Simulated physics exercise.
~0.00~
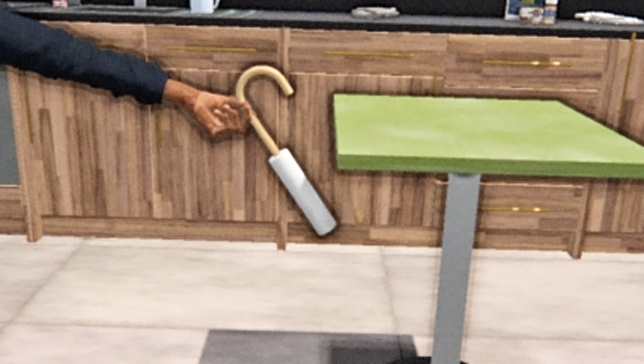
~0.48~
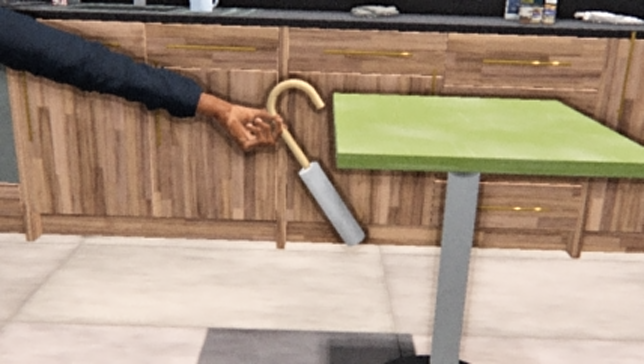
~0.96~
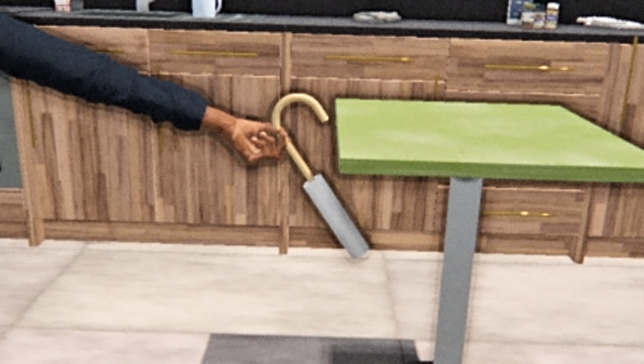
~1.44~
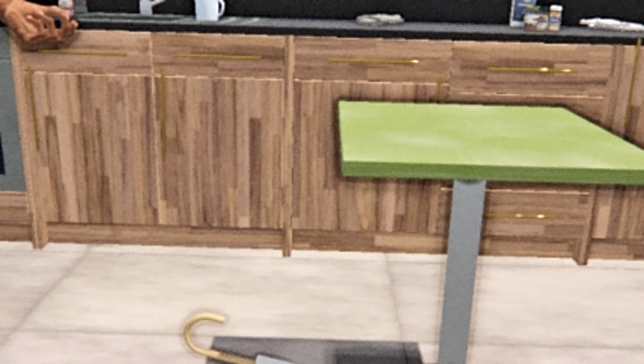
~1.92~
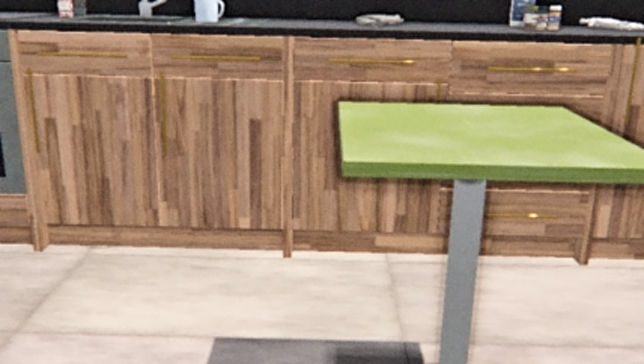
A kitchen with wood-fronted cabinets and a dark countertop is seen from the front, in a slightly swaying view. A green table top on a grey post stands at the right, above a pale tiled floor with a dark patch. From the left, a dark-sleeved arm holds a white umbrella by its tan hooked handle and moves it right and a little down, close to the table's edge. The hand lets go and draws back to the upper left, while the umbrella slips off and falls toward the floor. It drops out of view, leaving the table standing in place.
